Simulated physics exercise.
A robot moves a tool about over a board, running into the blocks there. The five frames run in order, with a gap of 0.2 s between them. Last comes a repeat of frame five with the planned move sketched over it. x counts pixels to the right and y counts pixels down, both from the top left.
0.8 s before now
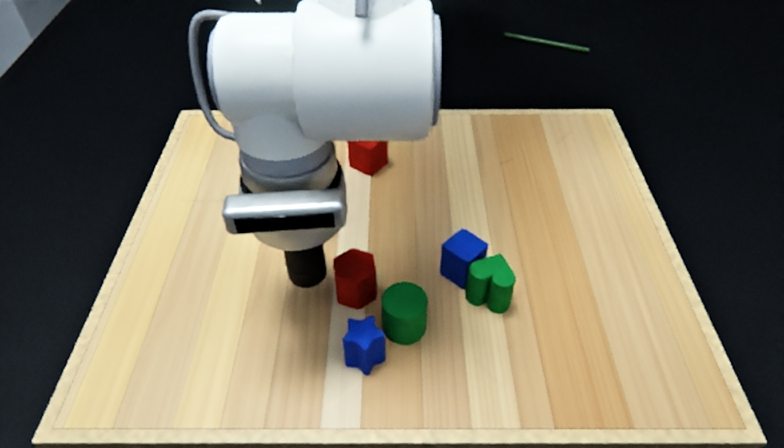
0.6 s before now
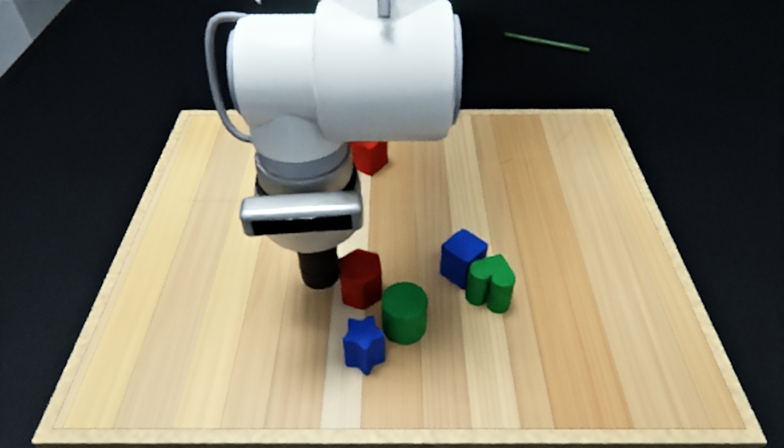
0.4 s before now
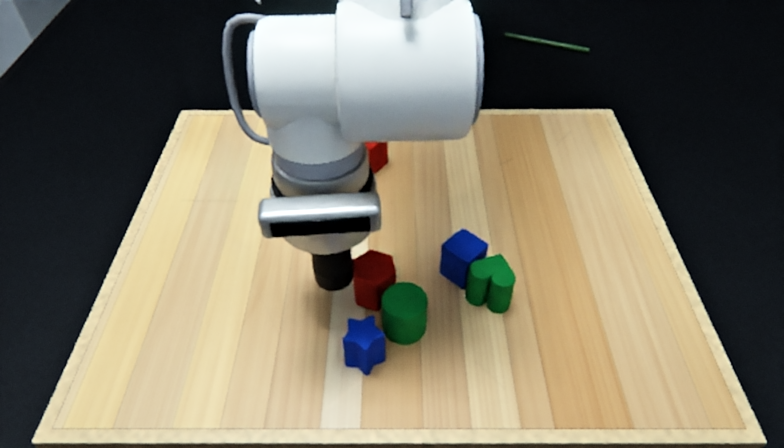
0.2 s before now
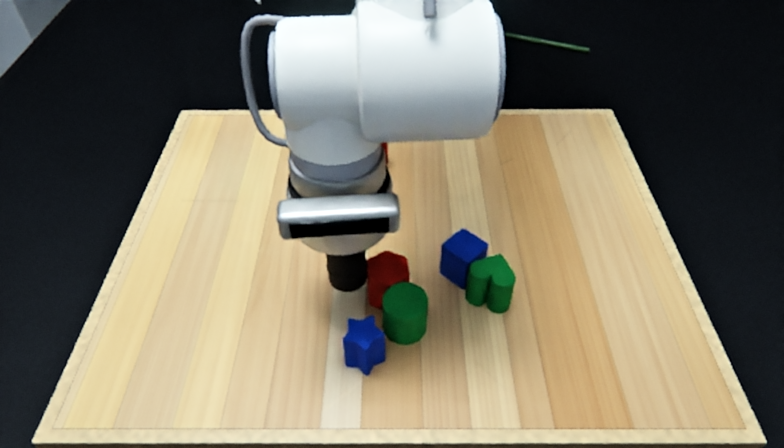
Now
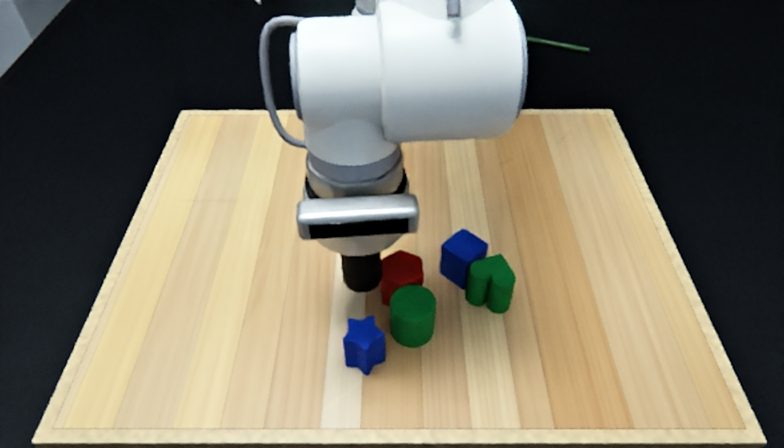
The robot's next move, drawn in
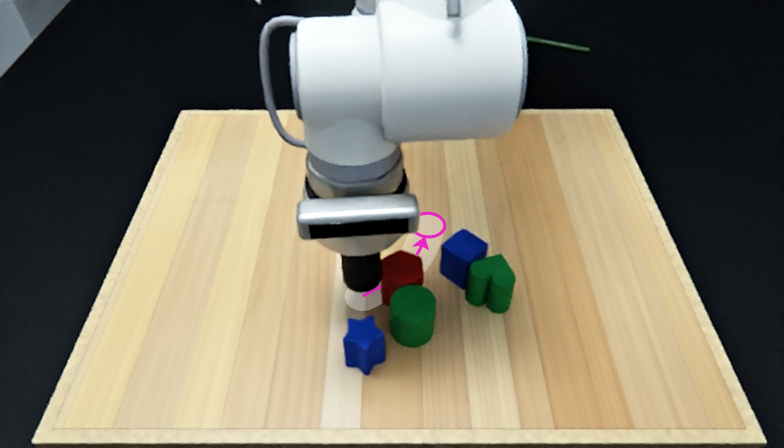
A white robot arm with a dark, stubby tip moves over a pale striped wooden board, seen from above at a slant by a still camera. A dark red six-sided block sits beside the tip, with a green cylinder, blue star, blue block and green heart nearby. The tip slides right, pushing the red block, which finally nudges the cylinder slightly rightward.
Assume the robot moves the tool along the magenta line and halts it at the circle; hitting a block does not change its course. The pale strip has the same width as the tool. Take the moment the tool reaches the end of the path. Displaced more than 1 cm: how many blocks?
It displaces one.
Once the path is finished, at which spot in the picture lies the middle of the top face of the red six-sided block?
In the picture, that point is around (438, 259).
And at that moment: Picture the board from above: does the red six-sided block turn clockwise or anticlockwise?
Seen from above, clockwise.
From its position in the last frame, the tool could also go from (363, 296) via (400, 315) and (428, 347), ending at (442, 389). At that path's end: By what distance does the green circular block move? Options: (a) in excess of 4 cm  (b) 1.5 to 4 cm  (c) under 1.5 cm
My pick is a.
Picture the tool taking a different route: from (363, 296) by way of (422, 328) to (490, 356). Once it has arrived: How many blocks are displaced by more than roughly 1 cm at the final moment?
This push will displace two blocks.
The drawn path runs from (363, 296) by way of (397, 276) and (419, 251) to (428, 225).
The first path, step by step. One third of the way, tool at (398, 259); red six-sided block at (434, 260), turned 30° clockwise.
Two thirds of the way, tool at (420, 234); red six-sided block at (438, 259), turned 40° clockwise; blue square piece at (471, 243).
At the end, tool at (429, 208); red six-sided block at (438, 259), turned 40° clockwise; green circular block not moved; blue square piece at (471, 243).
